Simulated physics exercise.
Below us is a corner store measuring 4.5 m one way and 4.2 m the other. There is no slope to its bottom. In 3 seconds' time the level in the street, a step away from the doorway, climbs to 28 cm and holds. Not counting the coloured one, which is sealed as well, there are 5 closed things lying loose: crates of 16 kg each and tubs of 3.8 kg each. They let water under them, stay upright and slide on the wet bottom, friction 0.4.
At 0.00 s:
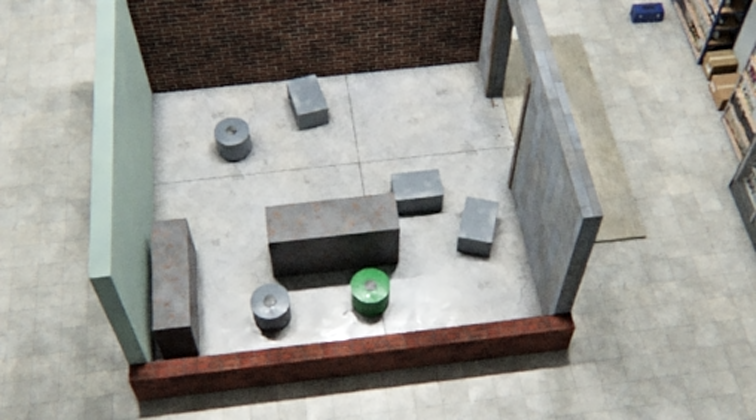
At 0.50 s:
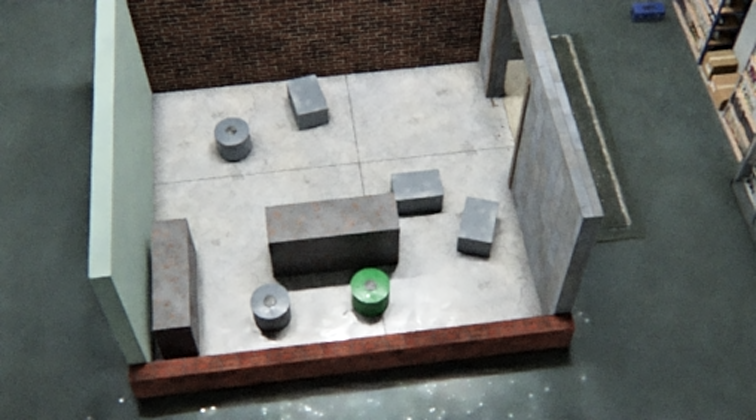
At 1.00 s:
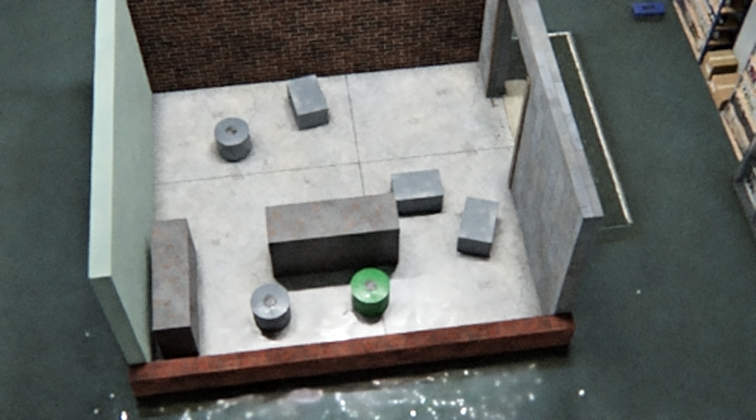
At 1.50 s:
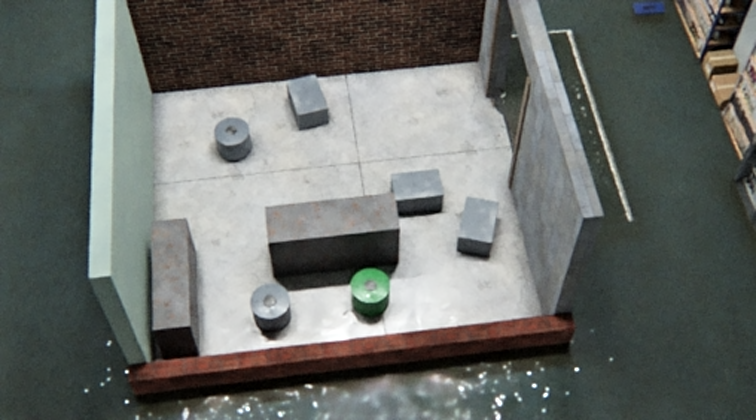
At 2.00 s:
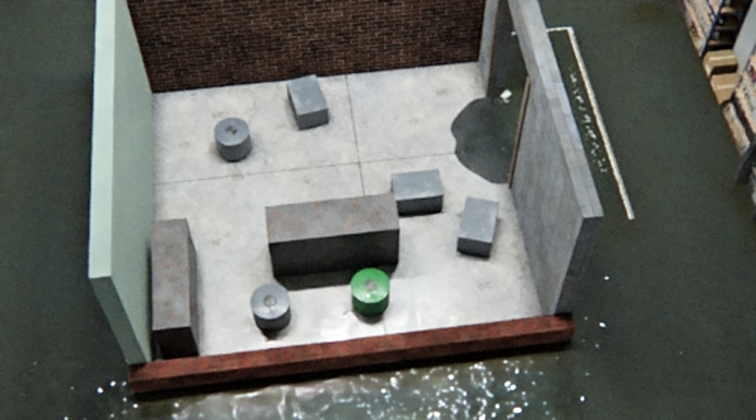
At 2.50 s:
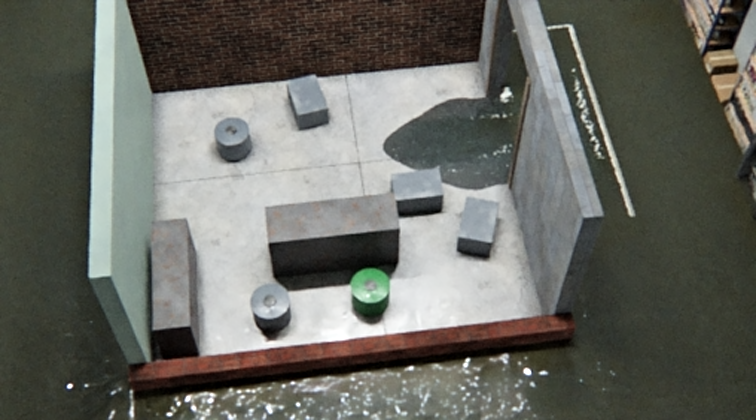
Dark water floods the paved ground around a roofless store, seen from high above by a camera that stays still, and then creeps through the doorway on the right, spreading leftward across the pale floor in a rounded pool. Inside stand a green tub near the front, grey tubs and crates, and two long brown-grey blocks, between brick, pale green and grey walls. None of these objects shifts.
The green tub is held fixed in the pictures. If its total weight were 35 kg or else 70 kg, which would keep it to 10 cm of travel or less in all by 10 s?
I foresee success with the lighter mass.
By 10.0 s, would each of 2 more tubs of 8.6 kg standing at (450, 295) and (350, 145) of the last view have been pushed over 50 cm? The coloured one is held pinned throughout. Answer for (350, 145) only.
Well, that one comes out beyond the limit.
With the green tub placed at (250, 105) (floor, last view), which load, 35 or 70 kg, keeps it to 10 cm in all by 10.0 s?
The answer: You need the heavier weight.
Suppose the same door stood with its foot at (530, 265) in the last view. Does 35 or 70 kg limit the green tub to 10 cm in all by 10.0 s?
If so, only the heavier one succeeds.
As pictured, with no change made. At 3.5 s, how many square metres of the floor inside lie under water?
Close to 6.0 m2, I'd say.
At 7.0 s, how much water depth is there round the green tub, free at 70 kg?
Depth: Approx. 2 cm.
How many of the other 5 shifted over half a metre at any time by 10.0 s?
It adds up to 4.
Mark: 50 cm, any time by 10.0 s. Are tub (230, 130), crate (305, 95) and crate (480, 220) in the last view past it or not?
Beyond, beyond, below.
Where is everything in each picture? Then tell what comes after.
In the first picture, the green tub at (371, 285), on the bottom; 0.0 m2 under water; 0 of 6 have shifted.
In the second picture, the green tub at (371, 285) rests on the ground; water covers 0.0 m2; 0 of 6 have shifted.
In the third picture, the green tub at (371, 285) rests on the ground; 0.0 m2 under water; 0 of 6 have shifted.
In the fourth picture, the green tub at (371, 285) rests on the ground; 0.0 m2 under water; 0 of 6 have shifted.
In the fifth picture, the green tub at (371, 285) rests on the ground; water covers 0.6 m2; 0 of 6 have shifted.
In the sixth picture, the green tub at (371, 285) rests on the ground; 1.5 m2 under water; 0 of 6 have shifted.
After 3.5 s the green tub would be 0 cm from its start with 35 kg and 0 cm from its start with 70 kg; 0 cm of water round it then.
After 4.5 s the green tub would be 0 cm from its start with 35 kg and 0 cm from its start with 70 kg; 1 cm of water round it then.
After 7.0 s the green tub would be 0 cm from its start with 35 kg and 0 cm from its start with 70 kg; 2 cm of water round it then.
After 10.0 s the green tub would be 0 cm from its start with 35 kg and 0 cm from its start with 70 kg; 10 cm of water round it then.
